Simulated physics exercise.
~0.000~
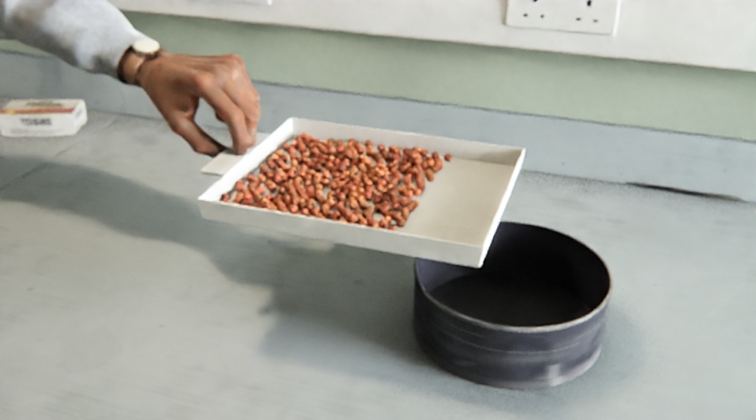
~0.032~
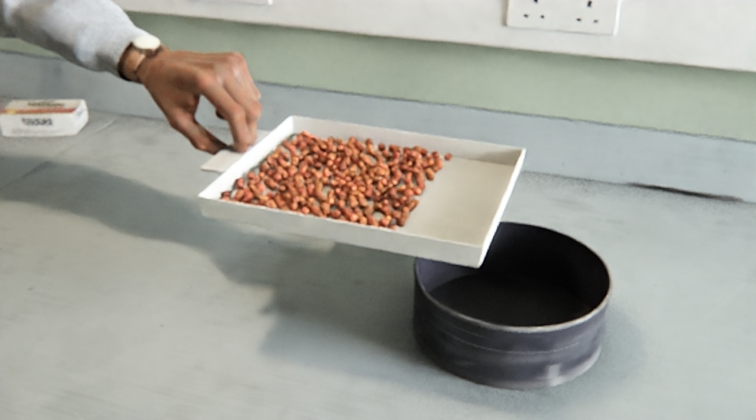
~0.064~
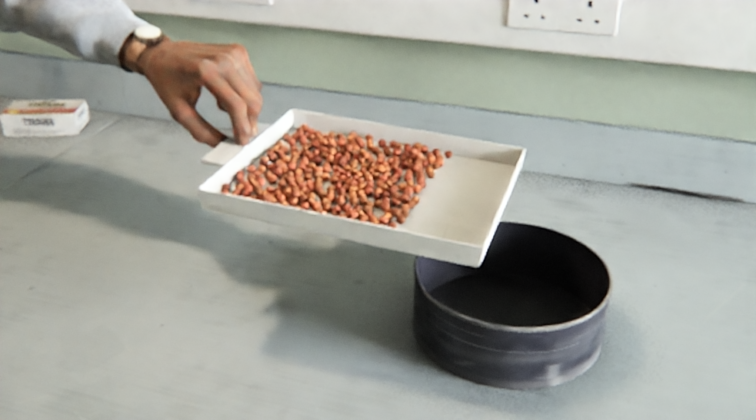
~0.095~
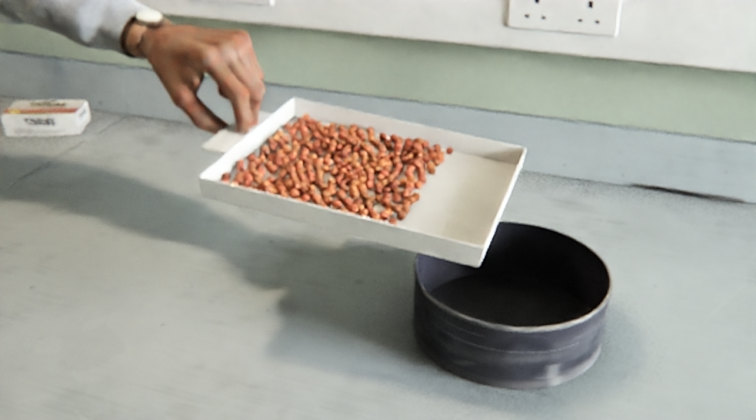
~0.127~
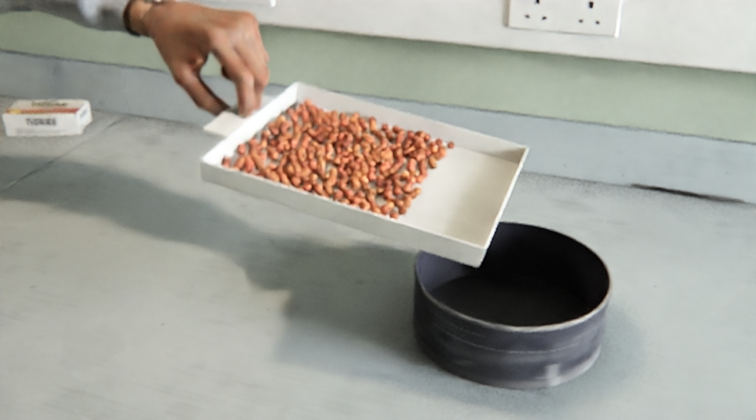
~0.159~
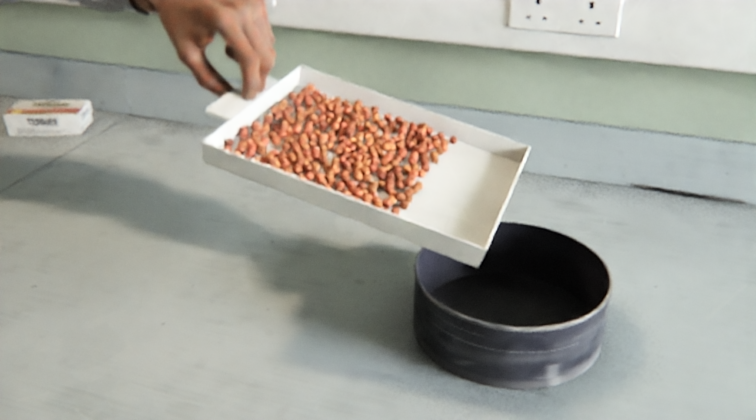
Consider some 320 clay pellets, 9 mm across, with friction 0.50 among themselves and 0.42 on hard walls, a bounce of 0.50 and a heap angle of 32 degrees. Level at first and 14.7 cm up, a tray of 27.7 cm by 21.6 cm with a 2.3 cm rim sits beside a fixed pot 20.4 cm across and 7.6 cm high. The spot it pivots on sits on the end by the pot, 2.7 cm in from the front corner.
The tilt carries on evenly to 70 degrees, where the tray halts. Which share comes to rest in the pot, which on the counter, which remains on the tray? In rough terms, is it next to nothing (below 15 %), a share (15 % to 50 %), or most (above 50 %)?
One by one: Pot: Expect a moderate portion. Counter: Expect a moderate portion. Tray: Expect a moderate portion.
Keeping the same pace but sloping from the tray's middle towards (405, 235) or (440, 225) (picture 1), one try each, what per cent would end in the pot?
Around 0 % for the first direction, around 5 % for the second.
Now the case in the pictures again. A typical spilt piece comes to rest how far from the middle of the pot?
I'd say close to 22 centimetres.
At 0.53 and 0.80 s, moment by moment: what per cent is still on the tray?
Close to 100 at the first time and 45 at the second.
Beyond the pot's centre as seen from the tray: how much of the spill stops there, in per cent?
100 per cent.
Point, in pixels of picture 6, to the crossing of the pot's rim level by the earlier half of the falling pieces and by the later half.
I'd mark about (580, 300) for the first half, then (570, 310) for the second.
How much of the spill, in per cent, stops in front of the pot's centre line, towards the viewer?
Near 80 in a hundred.
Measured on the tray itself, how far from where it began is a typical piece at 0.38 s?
Some 2 cm.
Then, at 0.38 s, tilt 42 degrees; the tray holds 100 %, the pot 0 %.
Then, at 0.53 s, tilt 62 degrees; the tray holds 100 %, the pot 0 %.
Then, at 0.80 s, tilt 70 degrees; the tray holds 45 %, the pot 25 %.
By 1.6 s all is still; pot 30 %, counter 30 %, tray 40 %.
